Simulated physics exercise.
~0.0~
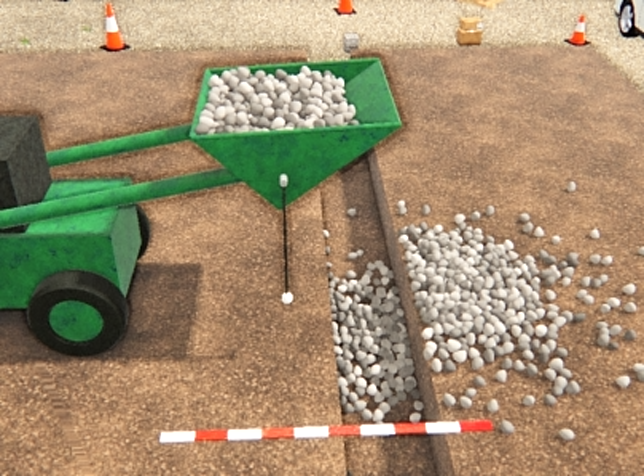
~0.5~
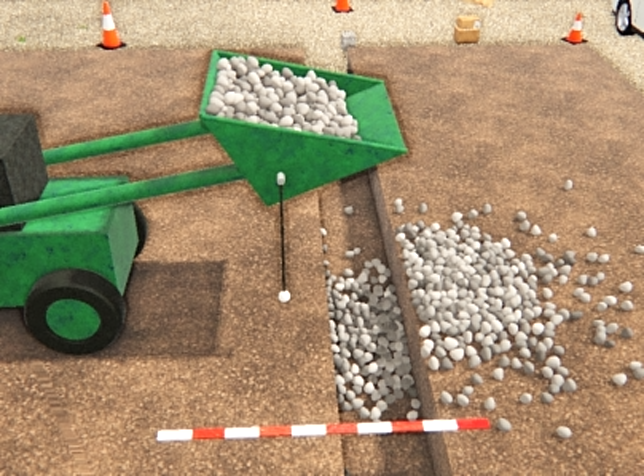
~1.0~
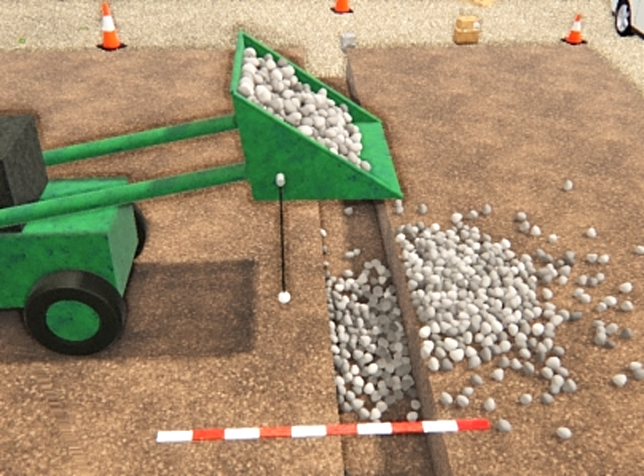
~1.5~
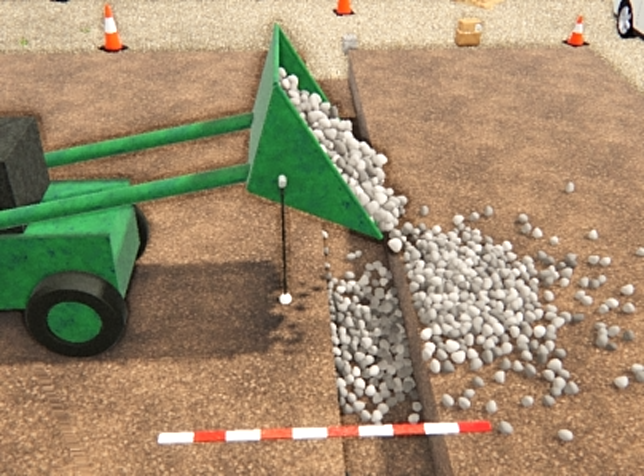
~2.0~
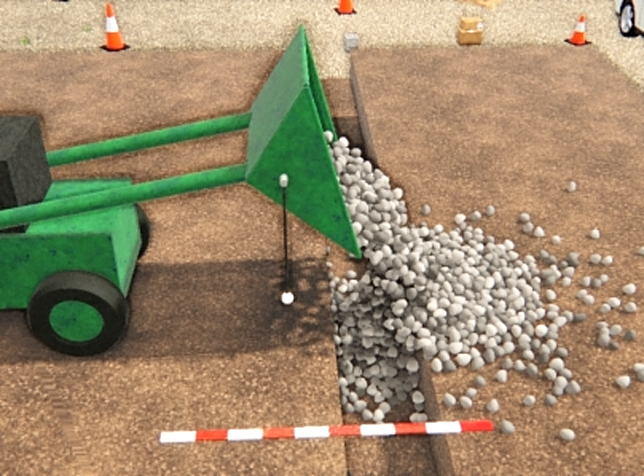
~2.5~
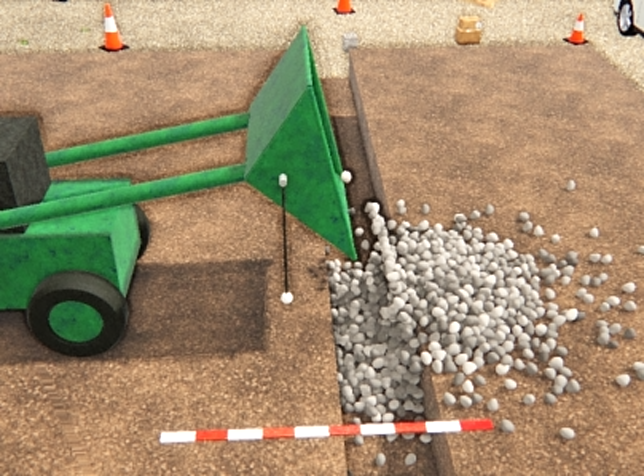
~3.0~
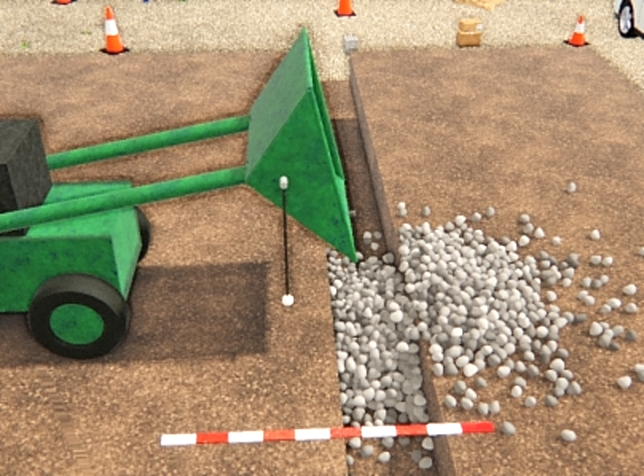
On a brown dirt yard seen from above and to the side, a green loader at left holds a green bucket of pale stones beside a narrow trench. Stones already lie in the trench and in a heap to its right, with a red-and-white staff in front and orange cones behind. The bucket tips steadily to the right, and its stones slide toward the lower lip. They pour out over the trench and the heap's near edge. The bucket stops steeply tilted and empty, leaving the trench fuller and stones still scattered at right.
